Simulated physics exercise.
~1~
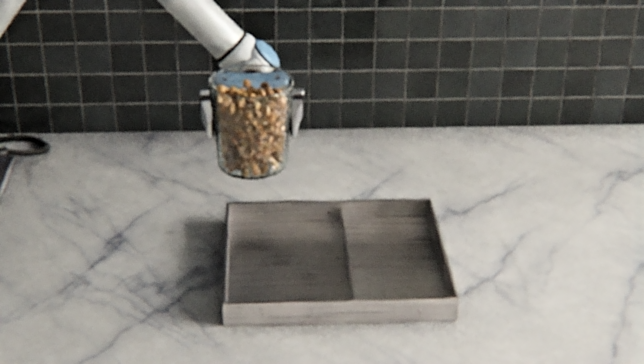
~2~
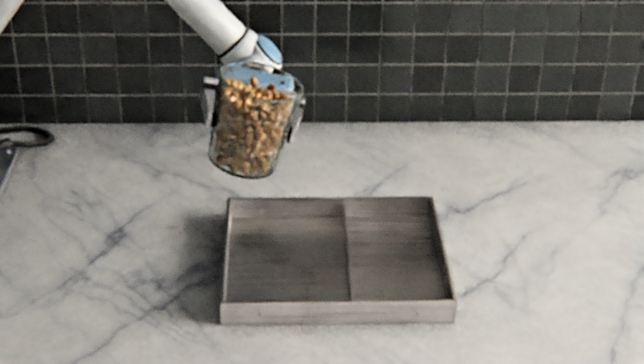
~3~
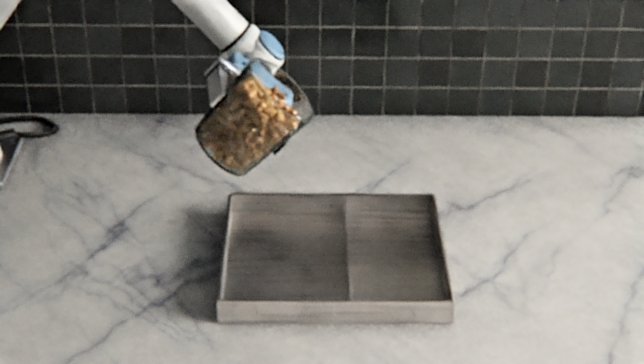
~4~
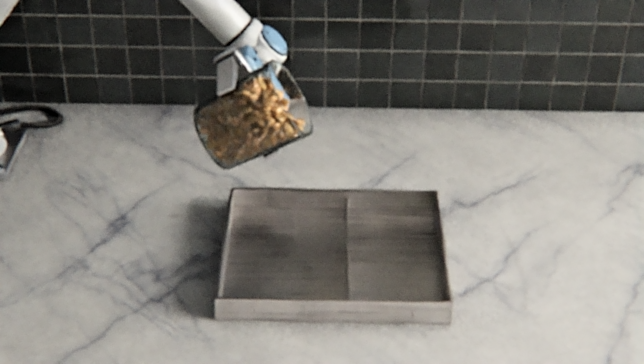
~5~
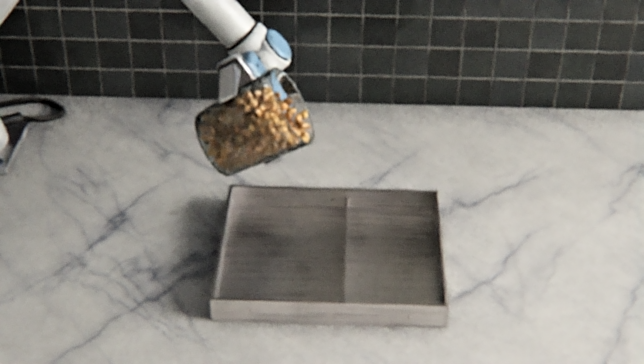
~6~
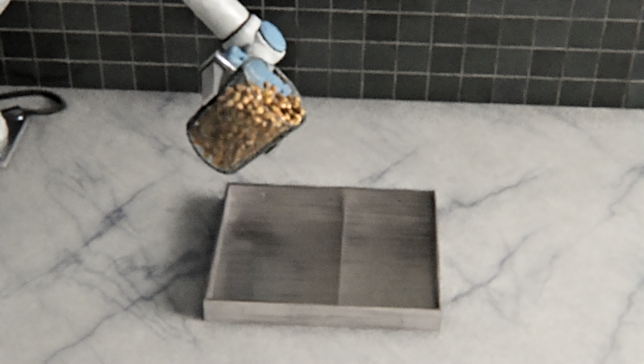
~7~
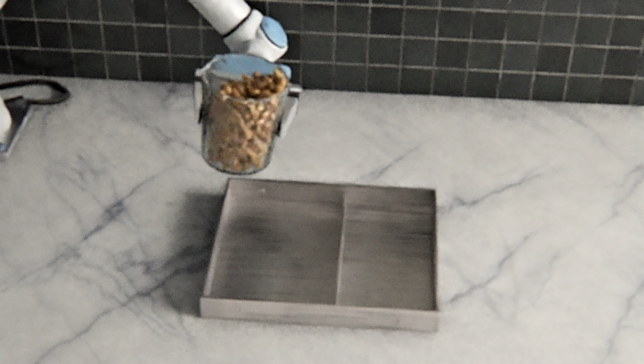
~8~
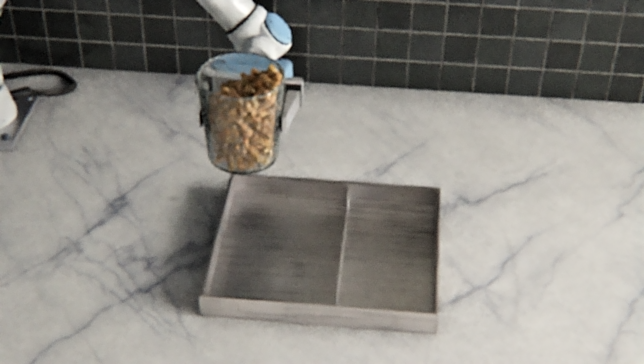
Robot arm tilting a clear tumbler of dried beans above a divided grey tray, then returning it upright still full.
